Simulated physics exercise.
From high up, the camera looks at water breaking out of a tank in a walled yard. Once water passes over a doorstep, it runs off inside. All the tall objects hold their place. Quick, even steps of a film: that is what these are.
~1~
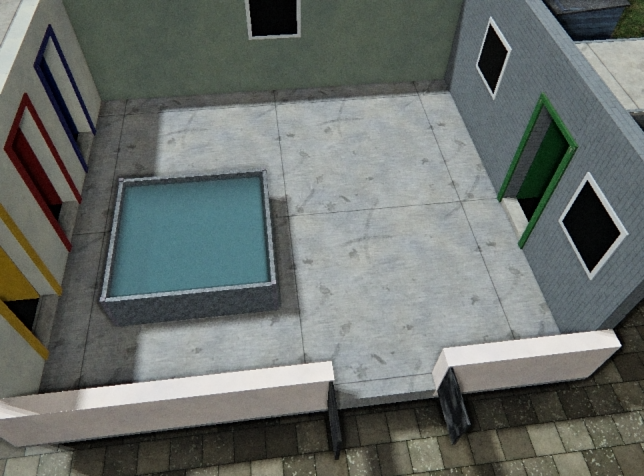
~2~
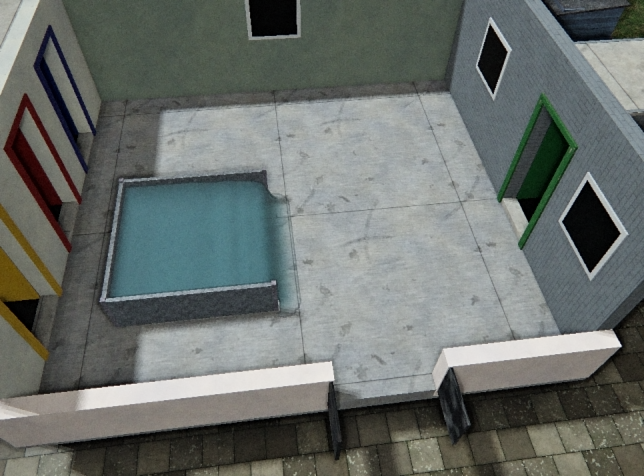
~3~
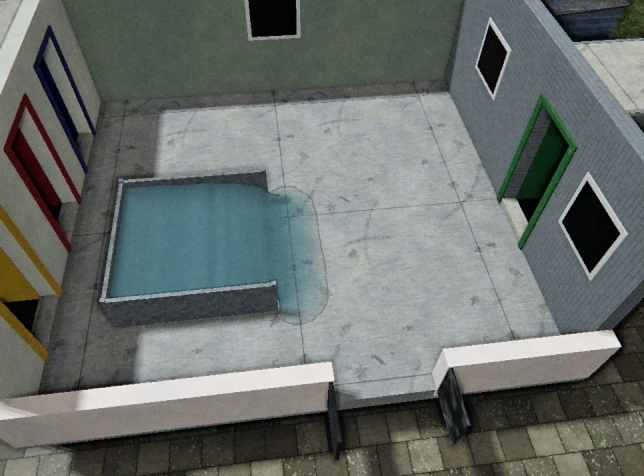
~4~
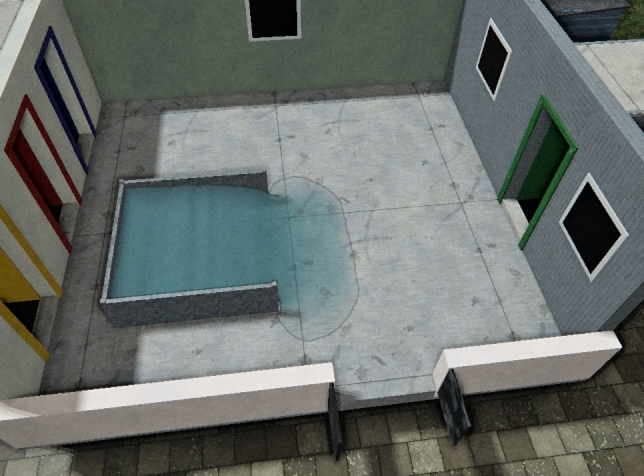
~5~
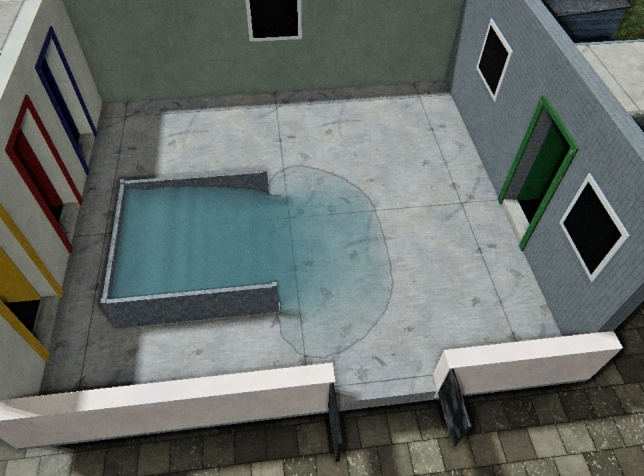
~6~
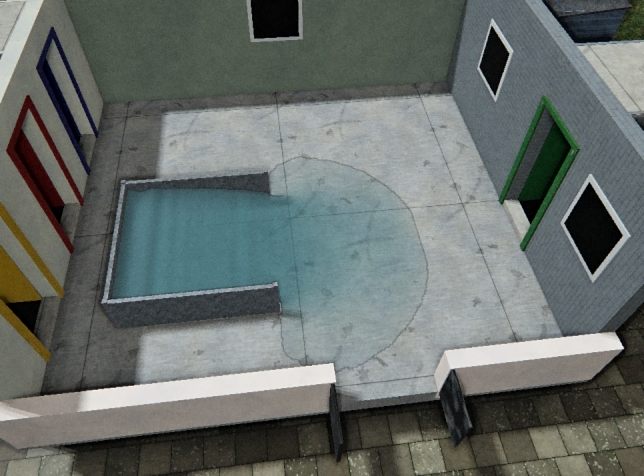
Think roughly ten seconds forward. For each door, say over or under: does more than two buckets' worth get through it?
Red door: Not beyond two buckets, yellow door: Not beyond two buckets, blue door: Not beyond two buckets, green door: Beyond two buckets.
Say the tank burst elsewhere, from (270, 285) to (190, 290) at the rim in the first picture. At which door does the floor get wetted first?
The answer is the yellow door.
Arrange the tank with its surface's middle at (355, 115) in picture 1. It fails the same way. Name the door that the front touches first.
It's the one in green, in my view.
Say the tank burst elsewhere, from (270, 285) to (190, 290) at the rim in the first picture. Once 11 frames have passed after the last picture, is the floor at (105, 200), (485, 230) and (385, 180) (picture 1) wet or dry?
One by one: Unsoaked; unsoaked; unsoaked.
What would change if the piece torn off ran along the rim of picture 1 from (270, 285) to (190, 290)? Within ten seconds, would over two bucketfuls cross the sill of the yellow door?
Yellow exceeds the limit.
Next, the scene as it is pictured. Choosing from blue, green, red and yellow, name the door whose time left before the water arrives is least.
That would be the door marked green.
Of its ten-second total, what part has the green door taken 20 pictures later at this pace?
About 80 per cent.
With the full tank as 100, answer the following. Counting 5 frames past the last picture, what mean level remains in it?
Around 56 percent, give or take.
A moment on, water covers 40 % of the floor; the red door not reached, the yellow door not reached, the blue door not reached, the green door under two buckets in.
Next, water covers 45 % of the floor; the red door not reached, the yellow door not reached, the blue door not reached, the green door over two buckets in.
Then, water covers 50 % of the floor; the red door not reached, the yellow door not reached, the blue door not reached, the green door far over two buckets in.
Later, water covers 65 % of the floor; the red door not reached, the yellow door not reached, the blue door not reached, the green door far over two buckets in.
In the end, water covers 95 % of the floor; the red door wet at the sill, nothing in, the yellow door wet at the sill, nothing in, the blue door wet at the sill, nothing in, the green door far over two buckets in.
